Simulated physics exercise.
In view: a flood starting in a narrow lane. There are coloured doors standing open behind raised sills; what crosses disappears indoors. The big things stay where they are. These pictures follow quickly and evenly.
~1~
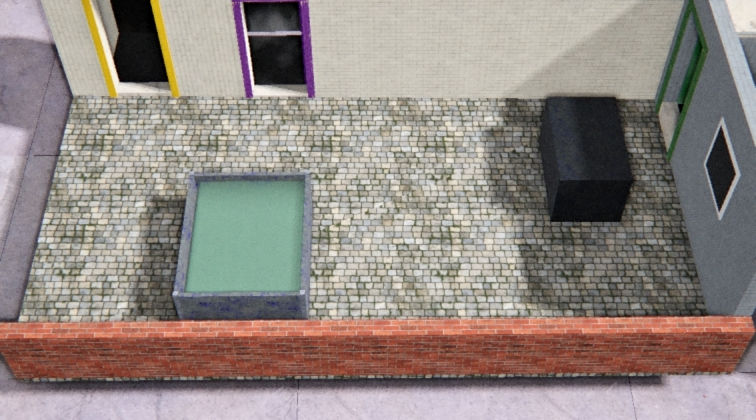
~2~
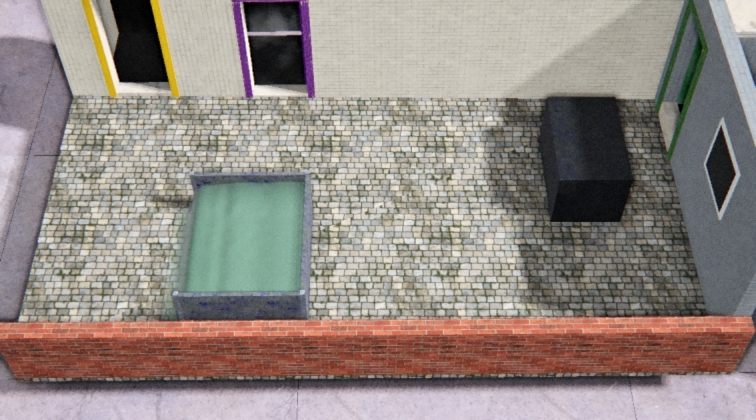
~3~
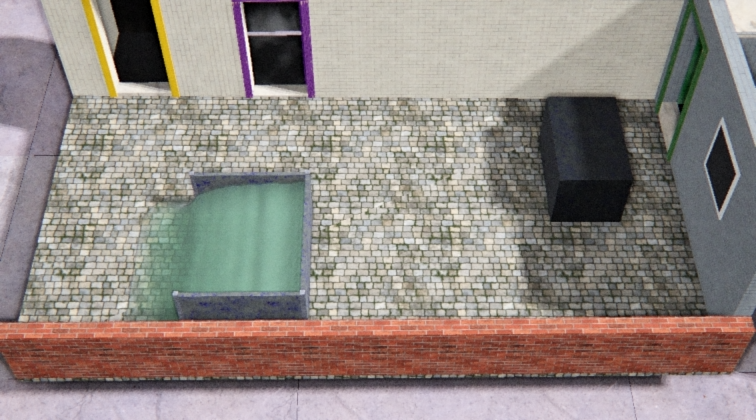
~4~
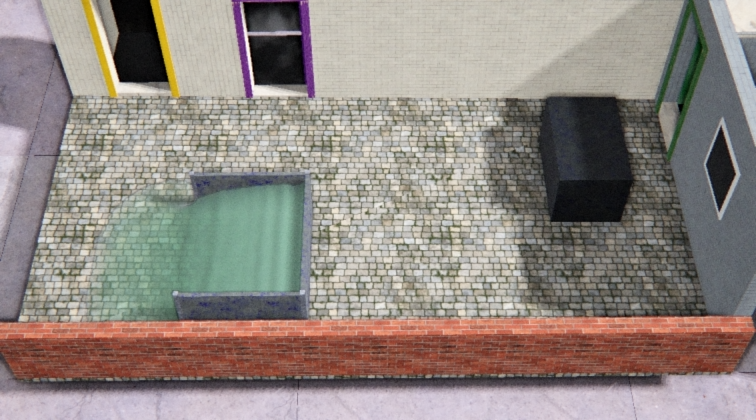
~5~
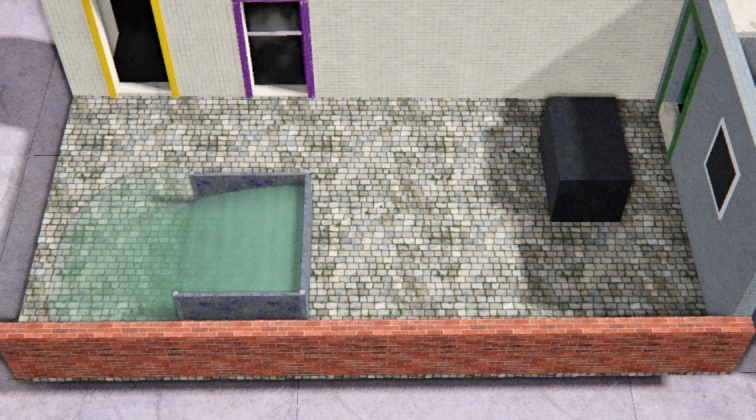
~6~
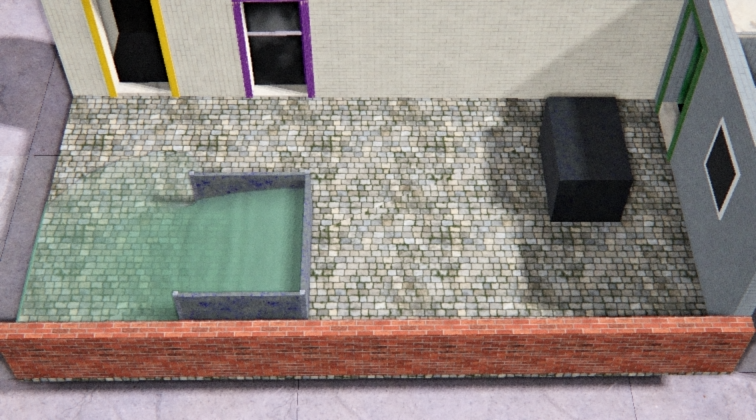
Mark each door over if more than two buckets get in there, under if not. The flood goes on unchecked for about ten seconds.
Green door: Under, yellow door: Under, purple door: Under.
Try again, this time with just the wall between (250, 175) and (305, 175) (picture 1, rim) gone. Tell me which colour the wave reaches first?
My answer: The purple-painted one.
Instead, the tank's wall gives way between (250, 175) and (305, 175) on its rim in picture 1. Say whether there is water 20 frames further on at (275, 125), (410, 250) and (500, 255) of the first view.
In turn: Swamped, untouched, untouched.
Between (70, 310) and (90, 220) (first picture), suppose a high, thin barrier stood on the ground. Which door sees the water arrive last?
Answer - the one in green.
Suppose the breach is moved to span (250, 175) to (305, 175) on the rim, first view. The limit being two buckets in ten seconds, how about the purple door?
Log - purple: Above threshold.
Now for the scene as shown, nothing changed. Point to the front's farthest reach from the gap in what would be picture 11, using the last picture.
Somewhere about (83, 122).
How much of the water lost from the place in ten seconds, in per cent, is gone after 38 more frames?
Roughly 95 percent of it.
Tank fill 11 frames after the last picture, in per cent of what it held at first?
I'd say some 24 %.
A moment on, water covers 20 % of the floor; the green door not reached, the yellow door not reached, the purple door not reached.
Next, water covers 25 % of the floor; the green door not reached, the yellow door wet at the sill, nothing in, the purple door not reached.
Then, water covers 25 % of the floor; the green door not reached, the yellow door wet at the sill, nothing in, the purple door not reached.
Later, water covers 30 % of the floor; the green door not reached, the yellow door wet at the sill, nothing in, the purple door wet at the sill, nothing in.
In the end, water covers 25 % of the floor; the green door not reached, the yellow door wet at the sill, nothing in, the purple door wet at the sill, nothing in.
